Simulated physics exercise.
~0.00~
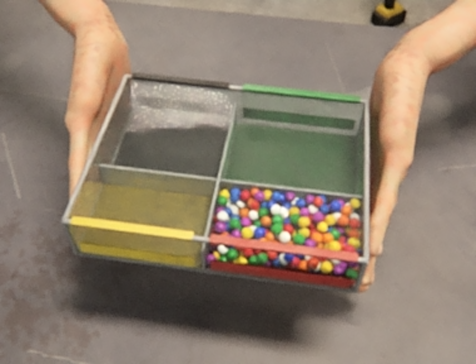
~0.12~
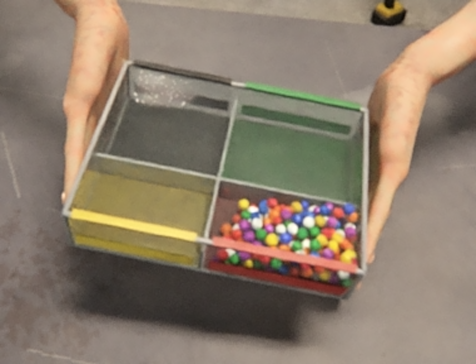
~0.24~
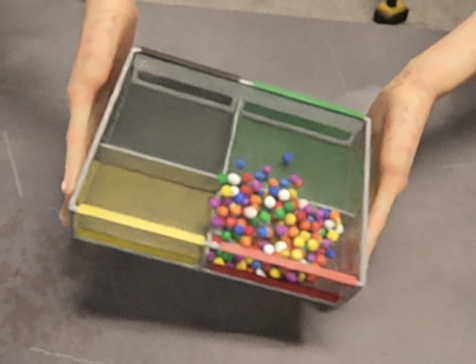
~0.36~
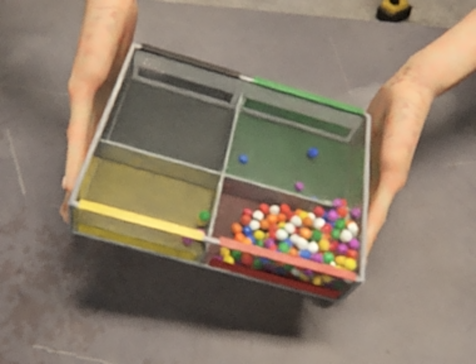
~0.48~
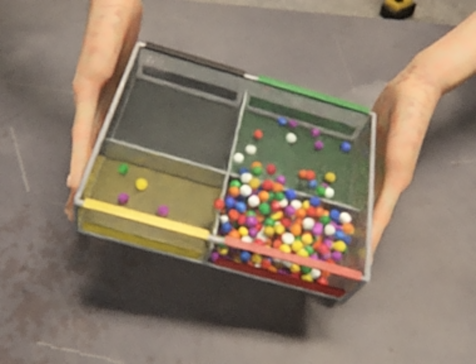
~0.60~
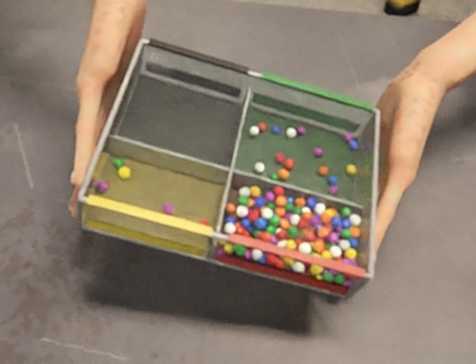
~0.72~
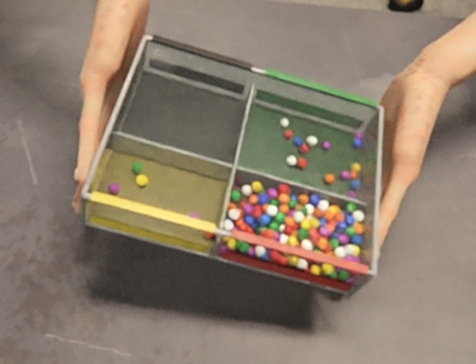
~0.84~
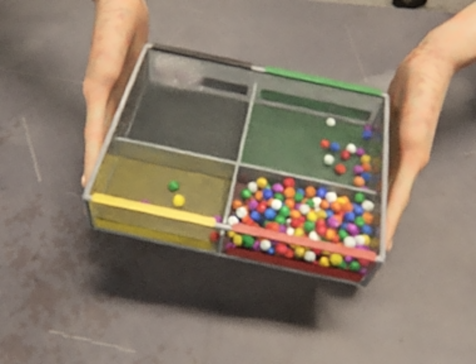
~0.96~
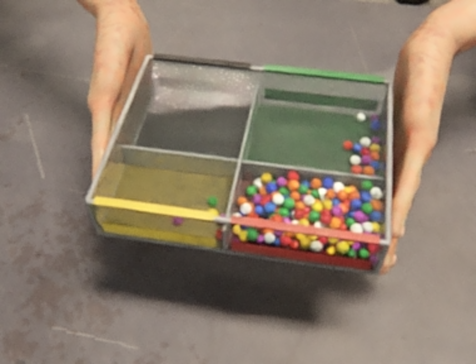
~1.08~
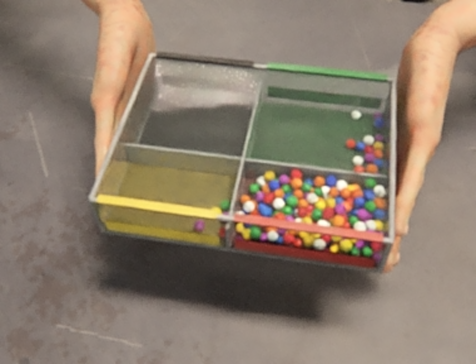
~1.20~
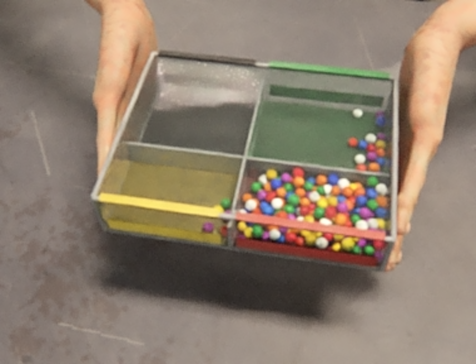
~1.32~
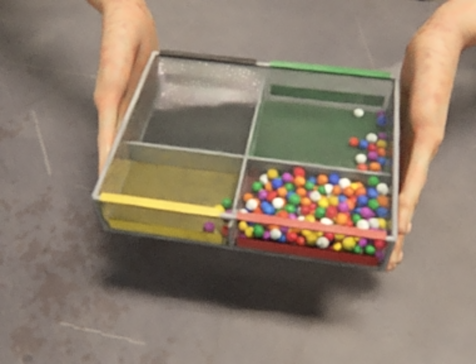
Hands tilting and shaking a lidded four-part box of colourful beads, then levelling it, most staying in red, some in green.
